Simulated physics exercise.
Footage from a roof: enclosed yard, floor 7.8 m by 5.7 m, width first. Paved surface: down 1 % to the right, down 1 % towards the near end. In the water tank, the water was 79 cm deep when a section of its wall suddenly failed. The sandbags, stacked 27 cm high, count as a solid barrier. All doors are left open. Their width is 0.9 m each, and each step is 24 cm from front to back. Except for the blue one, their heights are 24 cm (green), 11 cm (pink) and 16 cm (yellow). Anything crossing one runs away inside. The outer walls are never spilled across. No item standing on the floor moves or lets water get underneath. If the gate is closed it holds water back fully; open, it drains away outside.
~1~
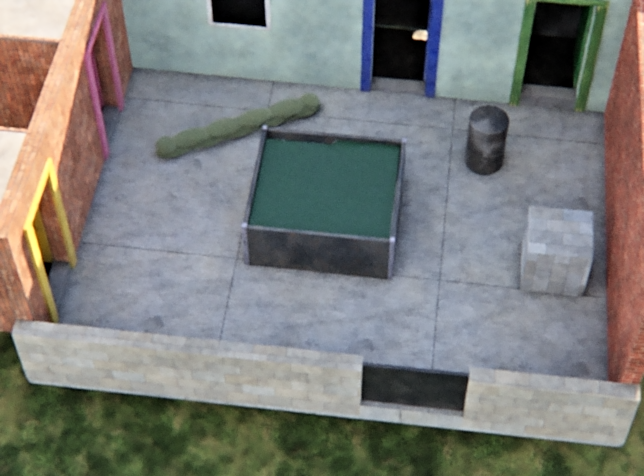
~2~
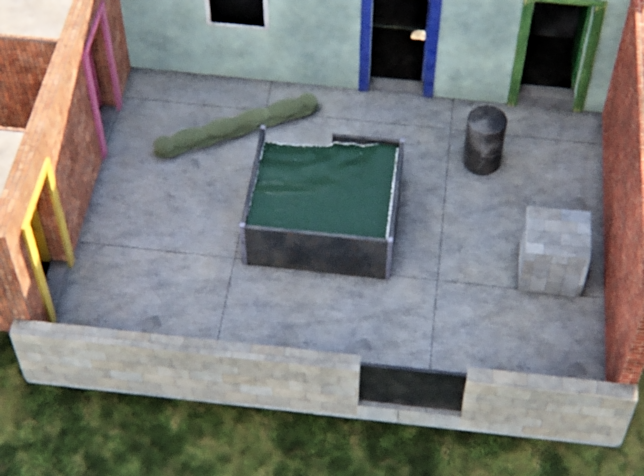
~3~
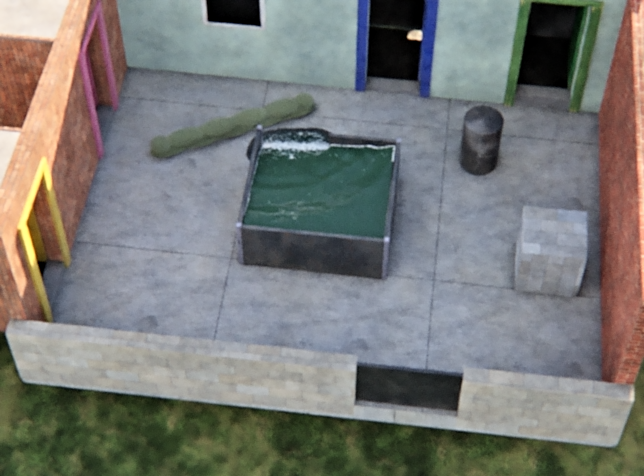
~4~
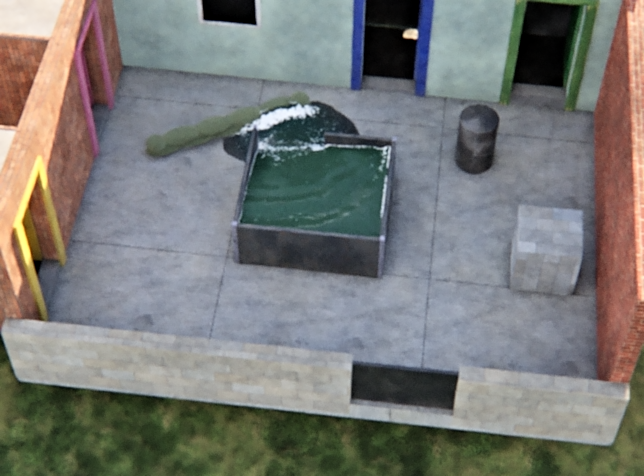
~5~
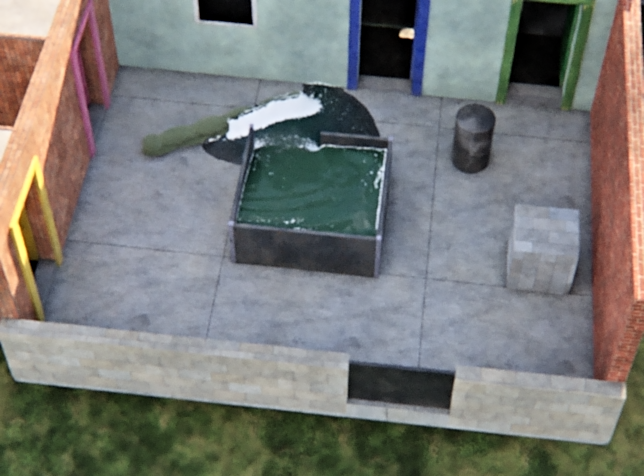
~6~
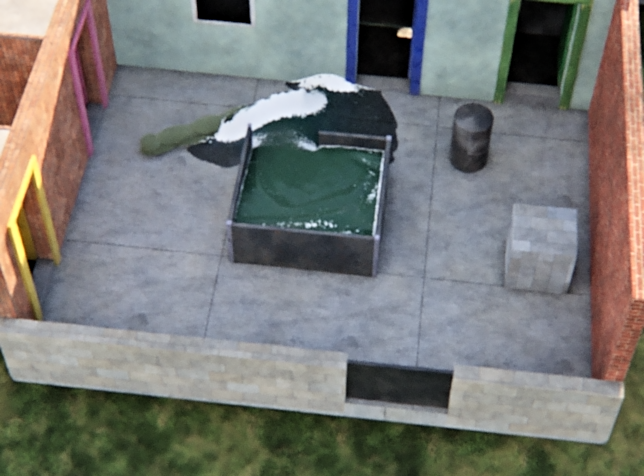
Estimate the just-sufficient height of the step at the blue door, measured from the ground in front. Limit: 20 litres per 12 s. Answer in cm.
I would say 24 cm.
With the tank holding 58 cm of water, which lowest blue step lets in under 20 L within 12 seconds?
The step needs to be some 16 cm.
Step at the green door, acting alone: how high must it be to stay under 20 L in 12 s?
Green: 12.0 cm.
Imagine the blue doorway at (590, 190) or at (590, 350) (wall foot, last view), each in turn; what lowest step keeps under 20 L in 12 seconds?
Around 14.0 and 10.5 cm respectively.
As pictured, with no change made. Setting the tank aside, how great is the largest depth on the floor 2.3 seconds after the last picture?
About 33 cm.
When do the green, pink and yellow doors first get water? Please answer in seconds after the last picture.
Arrival: Green 1.0 s, pink 1.6 s, yellow 1.8 s.
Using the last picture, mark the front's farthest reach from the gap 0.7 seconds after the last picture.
(475, 104).
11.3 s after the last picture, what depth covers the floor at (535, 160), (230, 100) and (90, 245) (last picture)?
In order: Around 6, 4 and 3 cm.
Then, 0.7 s after the last picture water covers 15 % of the floor, deepest (53 cm) near (270, 125); 22 cm at the blue door, 25 litres in over its 8 cm step.
Then, 2.3 s after the last picture water covers 50 % of the floor, deepest (33 cm) near (269, 133); 18 cm at the blue door, 136 litres in over its 8 cm step.
Then, 11.3 s after the last picture water covers 95 % of the floor, deepest (20 cm) near (589, 414); 4 cm at the blue door, 228 litres in over its 8 cm step.
At the blue door as built, the water peaked near 22 cm, 0.7 s after the last picture.
Run again over the same 12 s with other heights there, 41 litres in over 20 cm, 11 litres over 26.5 cm. The limit of 20 litres is kept from about 24 cm up.
